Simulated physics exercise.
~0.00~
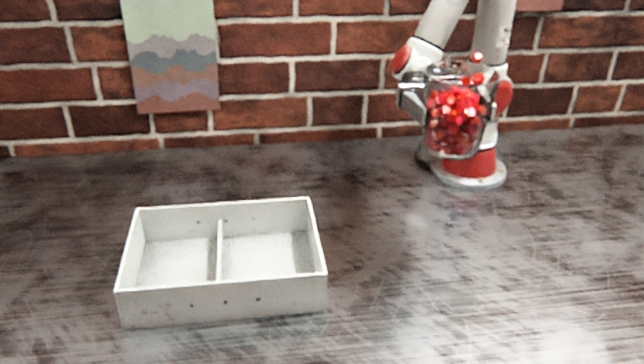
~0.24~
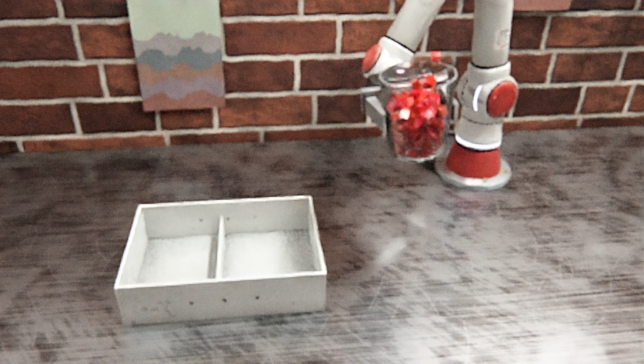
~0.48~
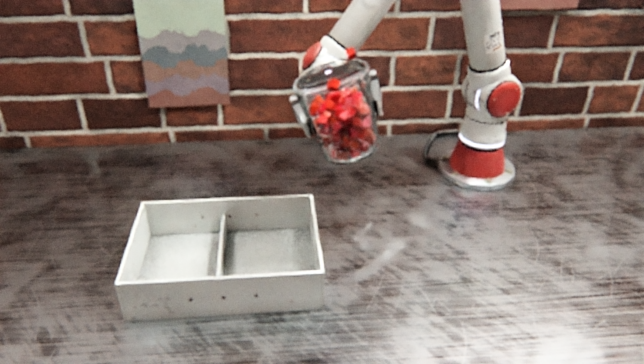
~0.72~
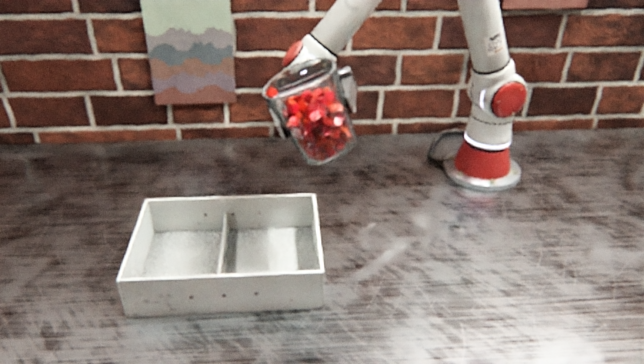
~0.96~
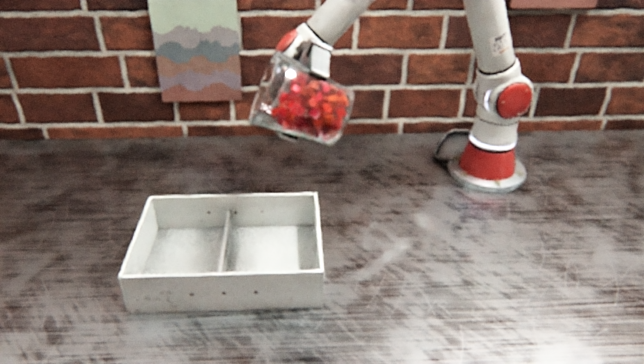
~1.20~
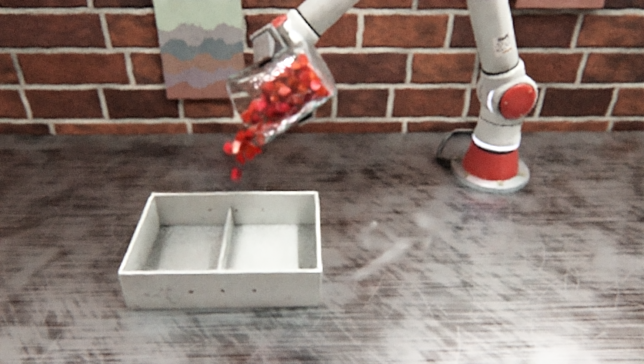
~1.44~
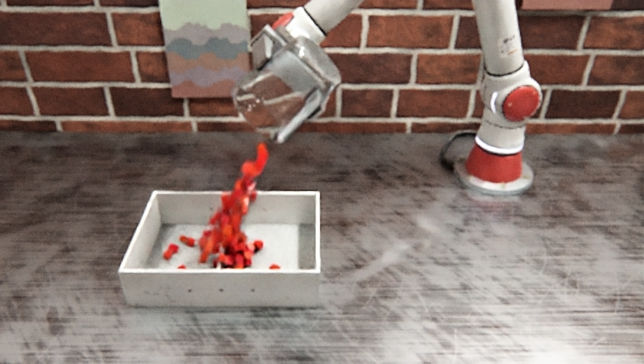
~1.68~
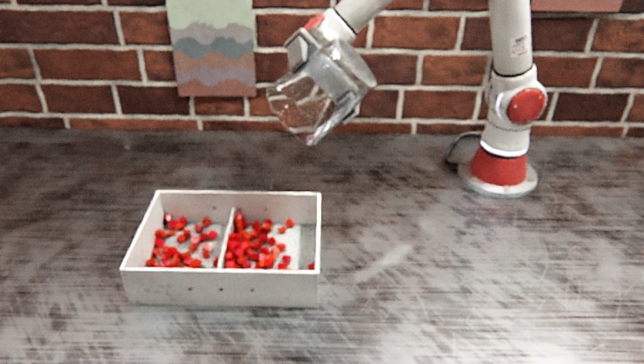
At first, a white and red robot arm holds a clear beaker full of small red pieces upright before a brick wall, with an empty pale box, split in two by a cross wall, standing on the table to the left. The arm carries the beaker left toward the box, beginning to lean it. It tips the beaker onto its side, then further until red pieces spill from the mouth. They pour down in a stream and scatter inside the box. Finally, the emptied beaker hangs upside down, slightly back to the right, and the pieces lie spread across both compartments.
